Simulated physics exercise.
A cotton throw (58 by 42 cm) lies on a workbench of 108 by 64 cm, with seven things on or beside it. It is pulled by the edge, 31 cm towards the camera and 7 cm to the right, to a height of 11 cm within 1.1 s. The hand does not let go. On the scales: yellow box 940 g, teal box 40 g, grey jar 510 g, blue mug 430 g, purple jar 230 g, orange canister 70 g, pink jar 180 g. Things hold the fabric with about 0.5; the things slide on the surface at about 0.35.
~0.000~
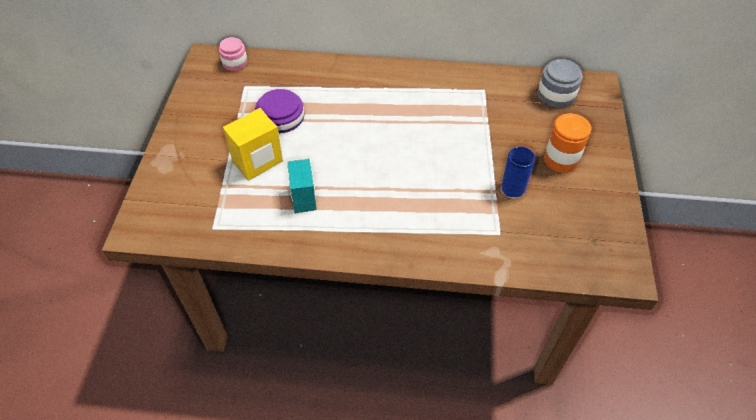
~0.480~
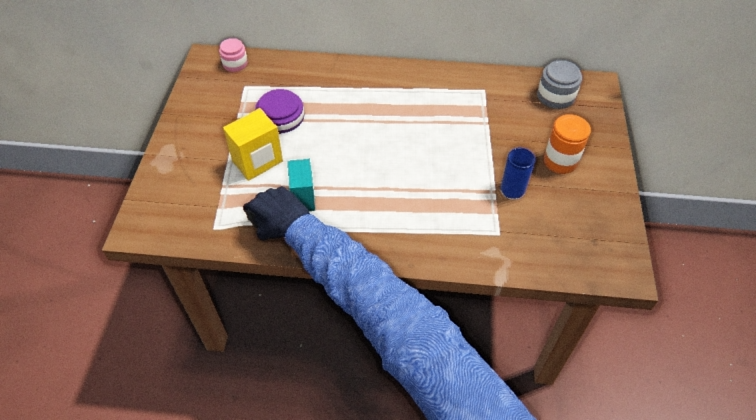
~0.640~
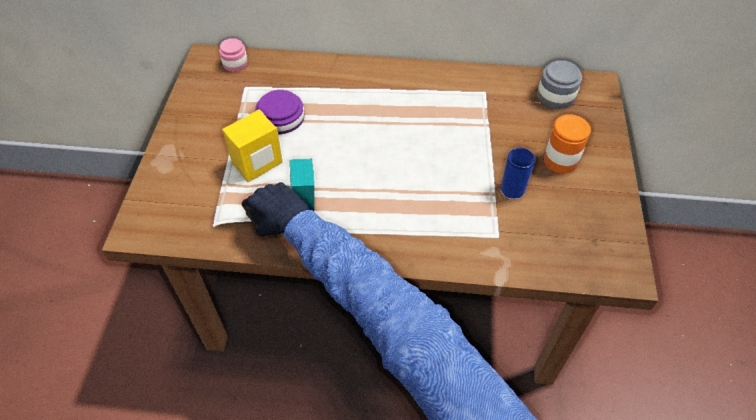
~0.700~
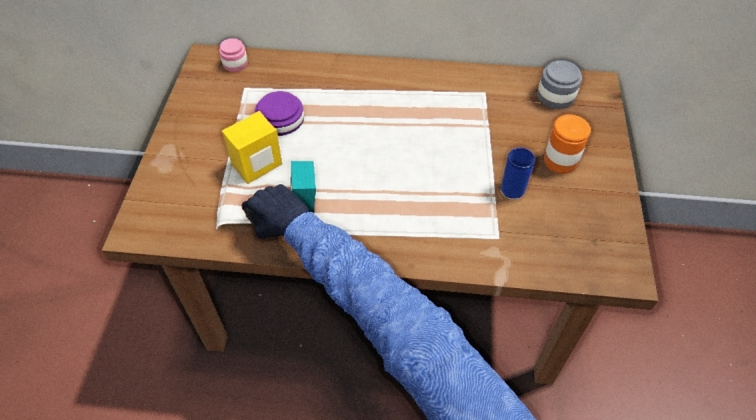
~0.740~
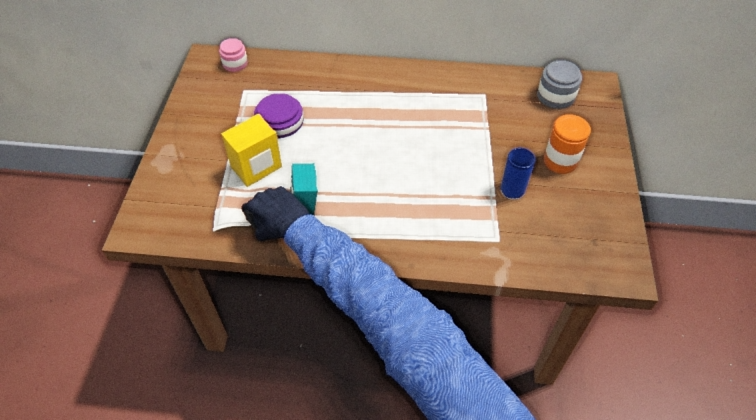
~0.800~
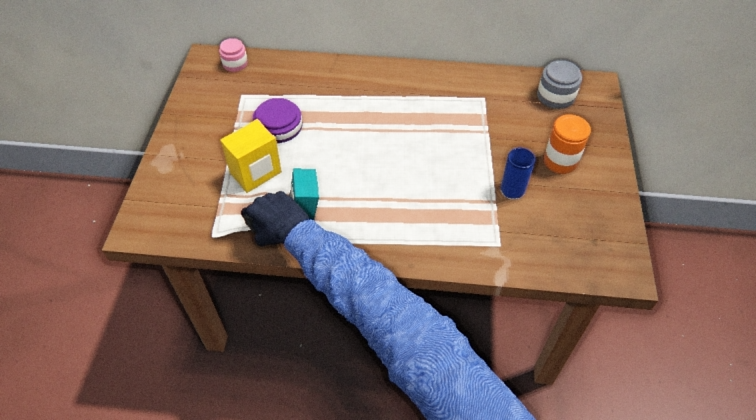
The clip shows a striped cloth on a wooden table with boxes and jars around; a blue-sleeved arm grips its near left edge and draws it slightly toward the viewer, the yellow box, teal box and purple jar shifting with it.
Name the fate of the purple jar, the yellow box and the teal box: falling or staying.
In order: The purple jar goes over the edge; the yellow box drops off; the teal box drops off.
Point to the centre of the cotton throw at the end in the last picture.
Around (312, 286).
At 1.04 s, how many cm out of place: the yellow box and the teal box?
About: Yellow box 15 cm, teal box 10 cm.
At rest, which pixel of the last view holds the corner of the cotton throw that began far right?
Around (449, 207).
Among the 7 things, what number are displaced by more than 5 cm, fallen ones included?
I count 3.
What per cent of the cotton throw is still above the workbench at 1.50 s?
Some 45 per cent of it.
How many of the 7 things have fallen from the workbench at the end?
I count 3.
After 1.0 s, 95 % of the cotton throw is still over the top; yellow box 13 cm off its start, purple jar 12 cm off its start, teal box 11 cm off its start.
After 1.3 s, 75 % of the cotton throw is still over the top; yellow box 24 cm off its start, purple jar 23 cm off its start, teal box on its side, 21 cm off its start.
After 1.5 s, 45 % of the cotton throw is still over the top; purple jar 37 cm off its start at (257, 237), yellow box 37 cm off its start at (247, 313), teal box on its side, 31 cm off its start at (339, 328).
After 1.7 s, 30 % of the cotton throw is still over the top; purple jar over the edge, yellow box over the edge, teal box over the edge.
After 3.3 s, 30 % of the cotton throw is still over the top; yellow box over the edge, purple jar over the edge, teal box over the edge.
